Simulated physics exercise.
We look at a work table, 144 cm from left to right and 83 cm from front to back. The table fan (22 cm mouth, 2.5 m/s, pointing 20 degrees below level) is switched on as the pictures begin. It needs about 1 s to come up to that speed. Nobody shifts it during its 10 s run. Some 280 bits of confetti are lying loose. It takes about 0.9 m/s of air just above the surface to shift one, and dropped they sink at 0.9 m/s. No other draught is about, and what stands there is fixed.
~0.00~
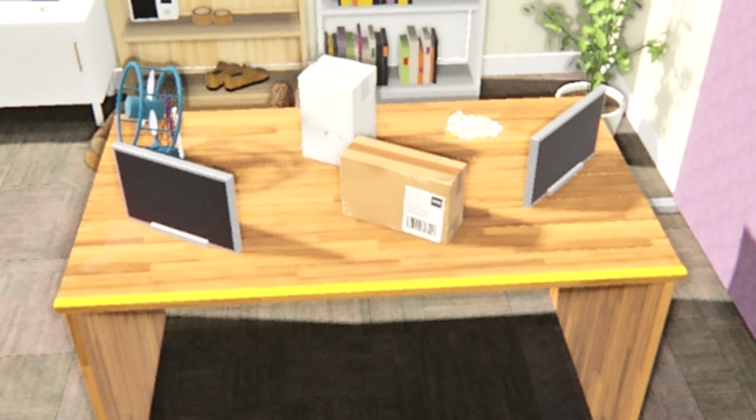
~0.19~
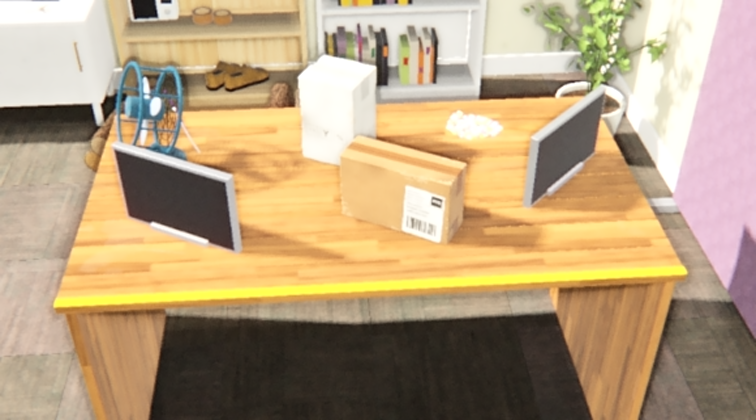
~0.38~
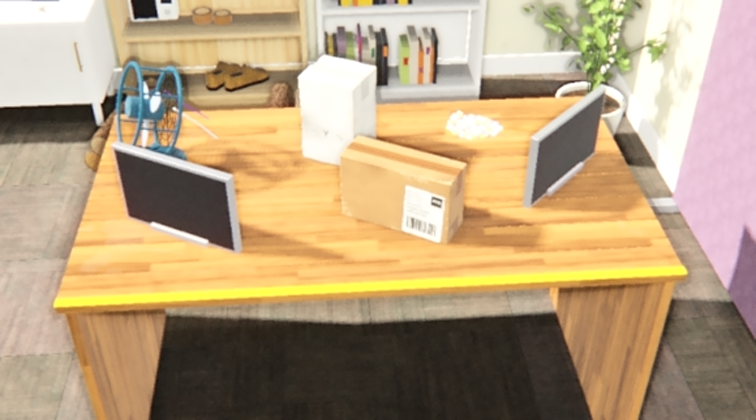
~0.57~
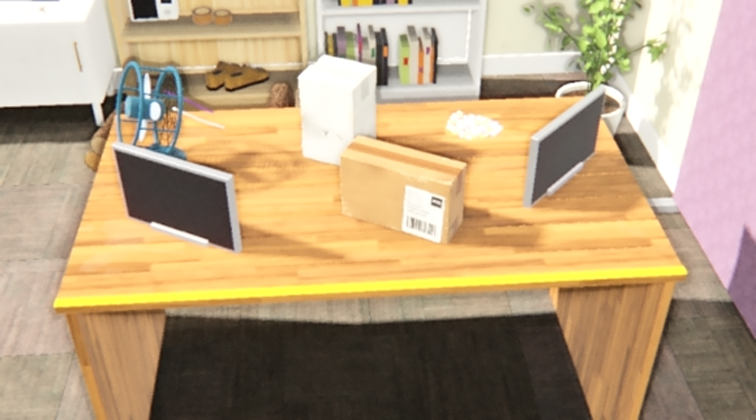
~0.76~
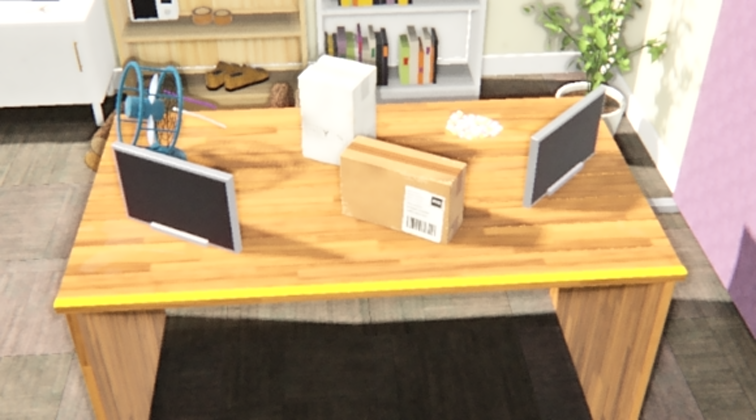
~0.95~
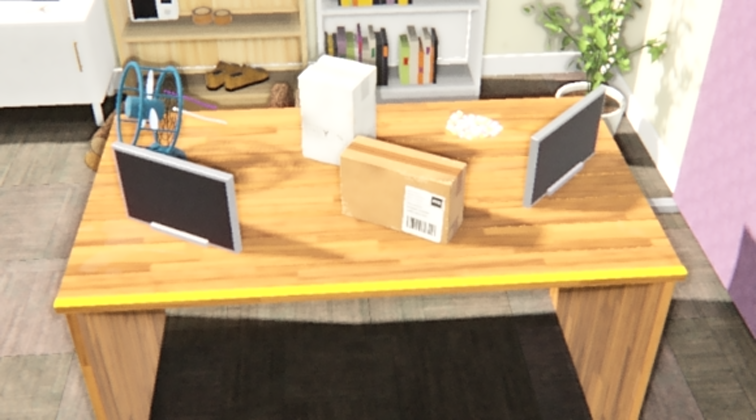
At first, a blue table fan stands at the back left of a wooden work table, behind a dark screen, with boxes near the middle and a small pile of white confetti further right. The fan's blades turn, while the confetti lies still throughout and nothing else on the table moves.
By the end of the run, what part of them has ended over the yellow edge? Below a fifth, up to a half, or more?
Of the bits of confetti, less than a fifth end over the yellow edge.
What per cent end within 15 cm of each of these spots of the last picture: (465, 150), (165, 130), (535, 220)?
In turn about 70 %, 0 %, 0 %.
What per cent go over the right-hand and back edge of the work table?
Roughly 0 % right-hand, 0 % back.
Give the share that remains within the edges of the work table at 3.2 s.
About 100 %.
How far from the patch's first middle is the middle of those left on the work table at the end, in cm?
About 0 cm.
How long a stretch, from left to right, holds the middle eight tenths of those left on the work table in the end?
Roughly 10 cm.
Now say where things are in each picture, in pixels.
In the first picture, the middle of the bits of confetti is near (473, 127), none has stirred yet and the mouth of the table fan is at (149, 109).
In the second picture, the middle of the bits of confetti is near (473, 126), none has stirred yet and the yellow edge is centred on (378, 290).
In the third picture, the middle of the bits of confetti is near (473, 126), none has stirred yet, the top of a laptop is at (571, 111) and the top of a box is at (338, 71).
In the fourth picture, the middle of the bits of confetti is near (473, 126) and none has stirred yet.
In the fifth picture, the middle of the bits of confetti is near (473, 126) and none has stirred yet.
In the sixth picture, the middle of the bits of confetti is near (473, 126) and none has stirred yet.
After 2.0 s, 0 % are on the move or not yet settled, 0 % are over the yellow edge; the middle of those still in play is near (473, 126).
After 3.2 s, 0 % are on the move or not yet settled, 0 % are over the yellow edge; the middle of those still in play is near (473, 126).
After 5.5 s, 0 % are on the move or not yet settled, 0 % are over the yellow edge; the middle of those still in play is near (473, 126).
After 10.0 s, at the end, 0 % are over the yellow edge; the middle of those still in play is near (473, 126).
